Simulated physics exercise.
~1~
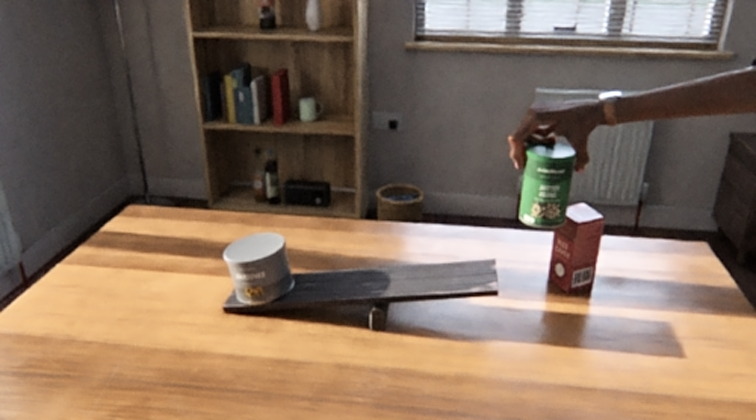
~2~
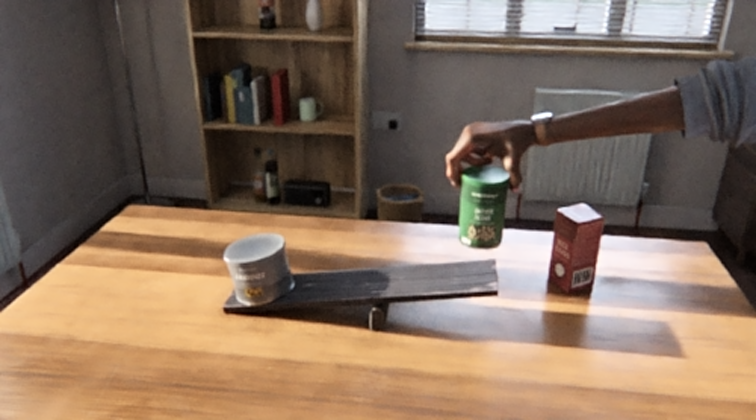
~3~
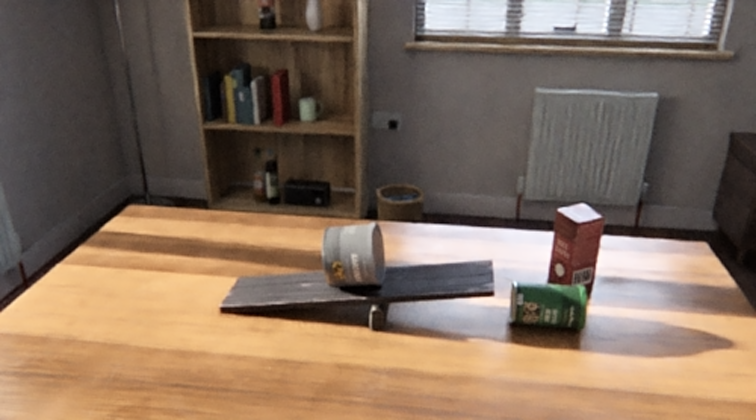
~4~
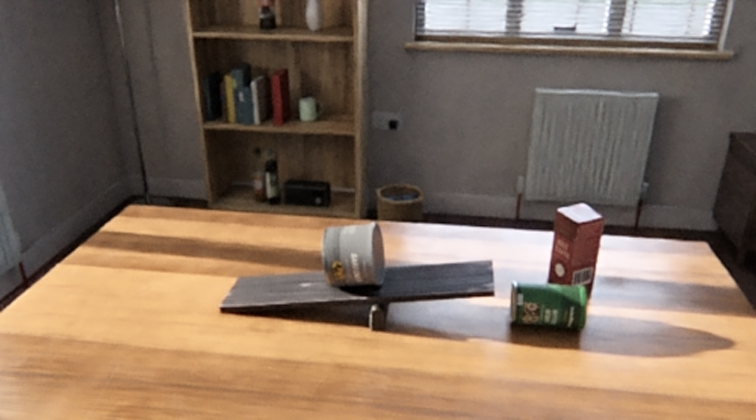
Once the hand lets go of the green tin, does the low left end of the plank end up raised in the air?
No, the left end is still the low one at the end, and the plank leans the same way as it did at the start.
